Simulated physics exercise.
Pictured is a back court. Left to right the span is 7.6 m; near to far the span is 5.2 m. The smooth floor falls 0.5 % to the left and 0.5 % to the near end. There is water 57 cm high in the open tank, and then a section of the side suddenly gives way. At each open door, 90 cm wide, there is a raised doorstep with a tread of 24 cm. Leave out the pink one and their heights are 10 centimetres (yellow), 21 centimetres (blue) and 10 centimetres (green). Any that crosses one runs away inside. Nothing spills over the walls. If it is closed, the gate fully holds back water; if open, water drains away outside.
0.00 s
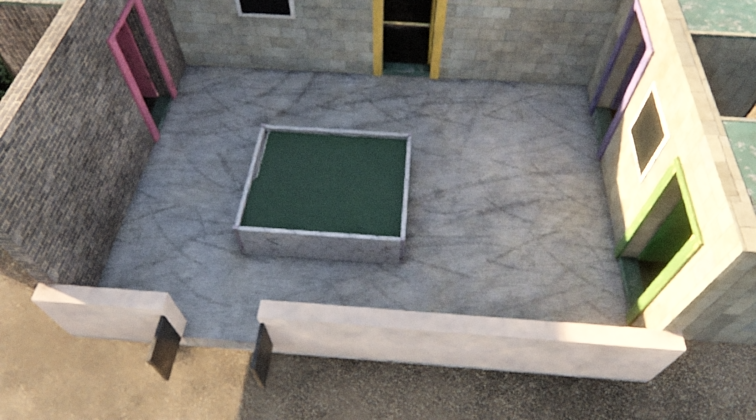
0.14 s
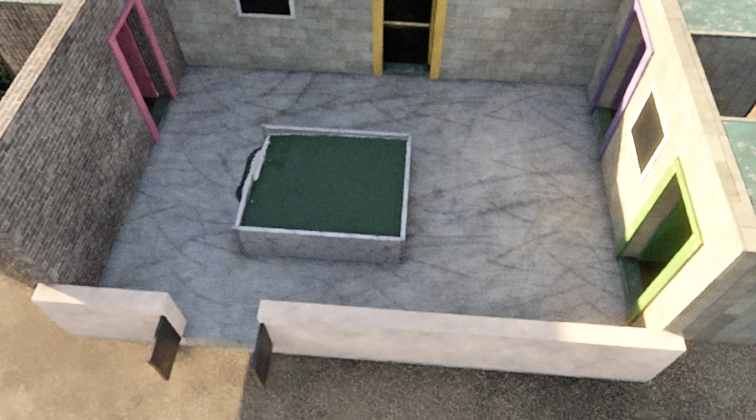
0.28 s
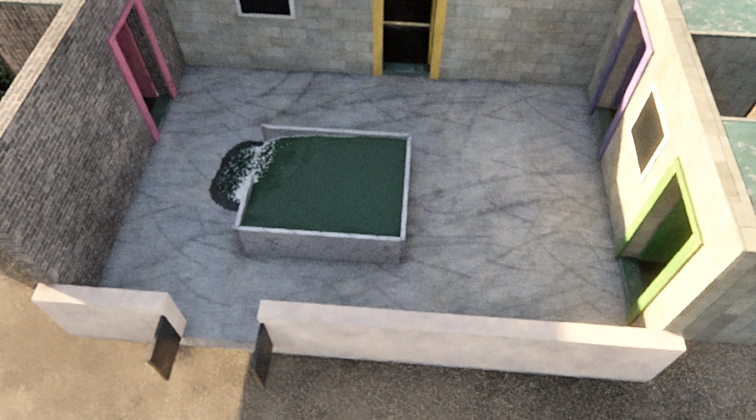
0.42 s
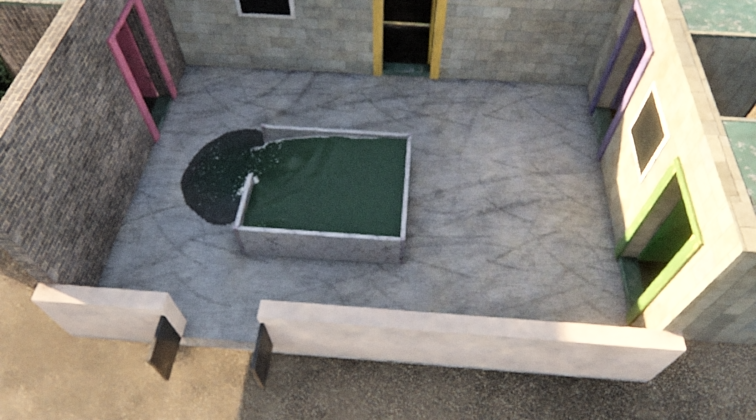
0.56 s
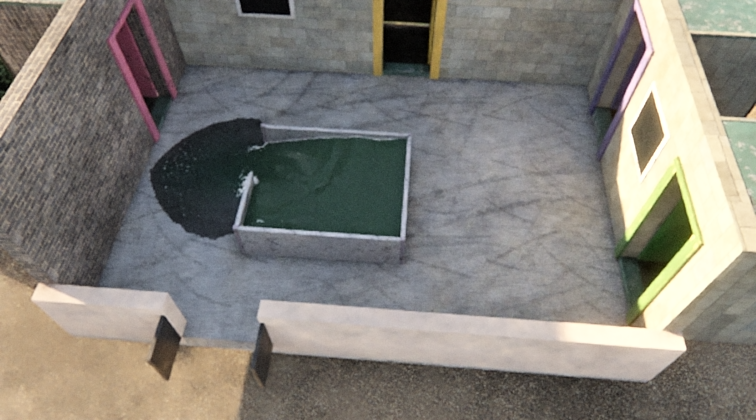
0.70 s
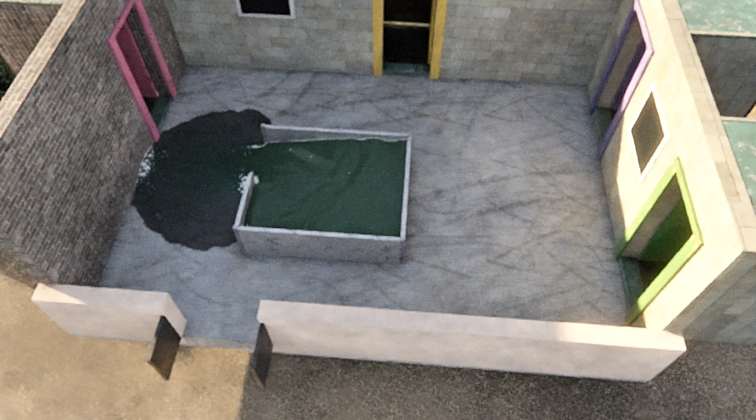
Dark green water pours through a gap in the left side of a low, pale-rimmed tank in a grey walled courtyard, viewed from high above by a still camera. A pink doorway stands at the left, a yellow one at the back, purple and green ones at the right, and a low pale wall with an opening in front. Foaming at first, the water fans leftward into a widening dark pool.
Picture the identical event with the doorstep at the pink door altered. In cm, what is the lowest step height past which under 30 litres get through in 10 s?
Close to 19 cm is just enough.
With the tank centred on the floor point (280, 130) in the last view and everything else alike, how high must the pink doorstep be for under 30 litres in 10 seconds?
About 35 cm.
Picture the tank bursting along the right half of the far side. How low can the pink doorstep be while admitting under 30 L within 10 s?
Some 7.5 cm.
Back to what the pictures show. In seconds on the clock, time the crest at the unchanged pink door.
Some 2.0 s, more or less.
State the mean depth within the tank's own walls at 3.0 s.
It averages roughly 31 centimetres.
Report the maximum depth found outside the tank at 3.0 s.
32 cm.
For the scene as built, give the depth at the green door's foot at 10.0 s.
It comes to about 8.0 centimetres deep.
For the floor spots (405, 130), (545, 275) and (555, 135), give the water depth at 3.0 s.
Approx. 0 / 0 / 0 cm.
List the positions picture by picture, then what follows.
Still water, 57 cm deep, in the open tank at (328, 182); the pink door at (147, 74) is dry, in the first picture.
Water pours out at (263, 167) and has run 0.3 m, to (242, 197); about 8 cm deep outside, 57 cm at the back, in the second picture.
The gap is at (264, 169), the front 0.8 m out at (216, 186); the back of the open tank holds 57 cm, in the third picture.
The front is at (187, 184), 1.3 m from the gap at (264, 169); 1.7 m2 of floor is wet, 57 cm left at the back, in the fourth picture.
Water pours out at (264, 170) and has run 1.8 m, to (157, 176); about 5 cm deep outside, 57 cm at the back, in the fifth picture.
Water pours out at (264, 169) and has run 2.0 m, to (156, 143); about 5 cm deep outside, 56 cm at the back; the pink door at (147, 74), 2.4 m from the gap, is still 0.5 m from the nearest water, in the sixth picture.
After 1.4 s water covers 15 % of the floor, deepest (32 cm) near (253, 171); 20 cm at the pink door, 12 litres in over its 7 cm doorstep.
After 3.0 s water covers 30 % of the floor, deepest (32 cm) near (185, 69); 20 cm at the pink door, 129 litres in over its 7 cm doorstep.
After 10.0 s water covers 95 % of the floor, deepest (12 cm) near (88, 312); 10 cm at the pink door, 275 litres in over its 7 cm doorstep.
At the pink door as built, the water arrived by 0.9 s and peaked near 22 cm at 2.0 s.
Run again over the same 10 s with other heights there, 52 litres in over 16.5 cm, 9 litres over 22.5 cm. The limit of 30 litres is kept from about 19 cm up.
